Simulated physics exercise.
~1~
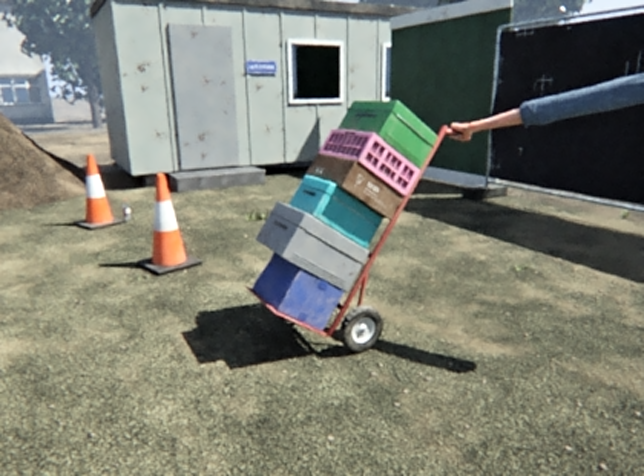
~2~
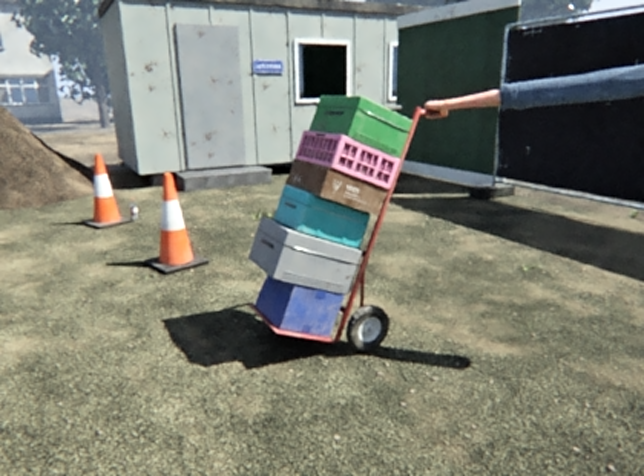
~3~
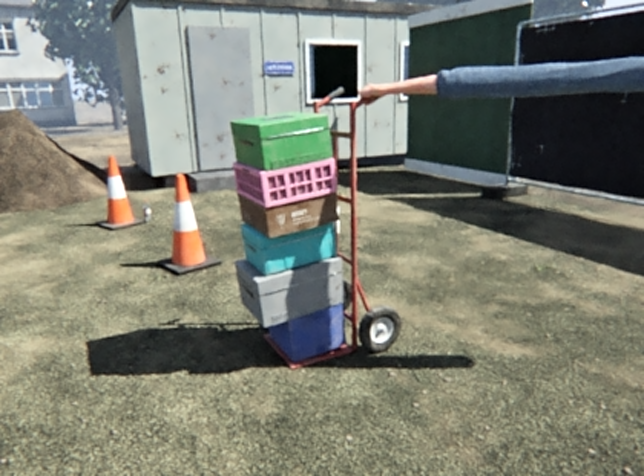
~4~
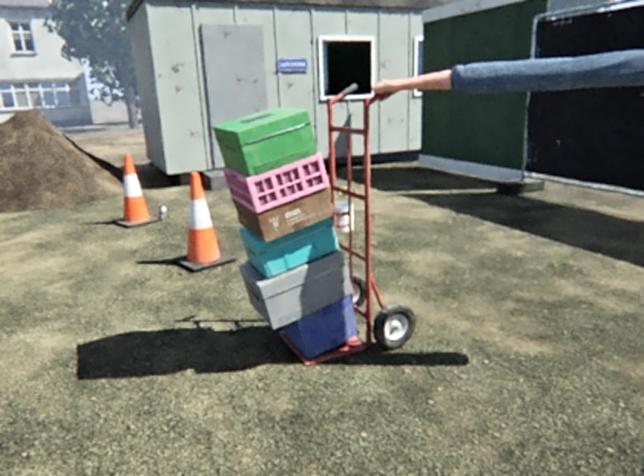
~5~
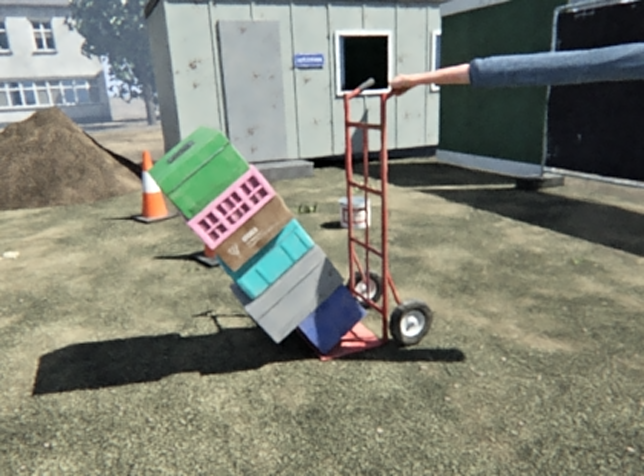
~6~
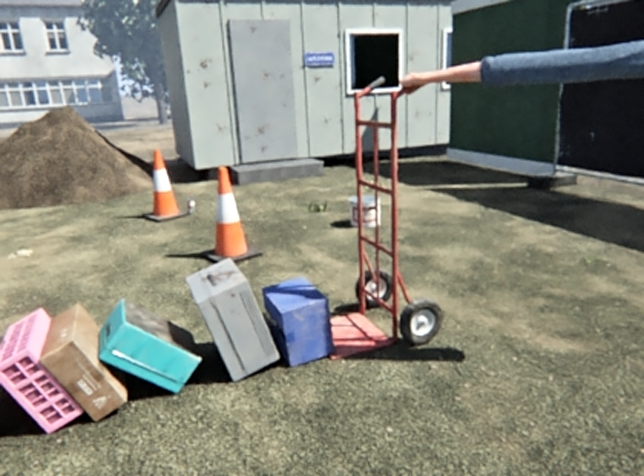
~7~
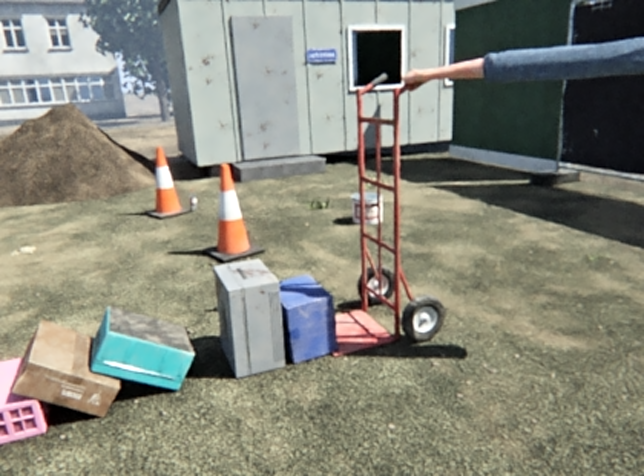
An arm in a blue sleeve swung a tilted red hand truck upright, and its stack of six colourful boxes and crates leaned left and toppled onto the grass, leaving them strewn in a line beside the standing truck, the blue box nearest it.
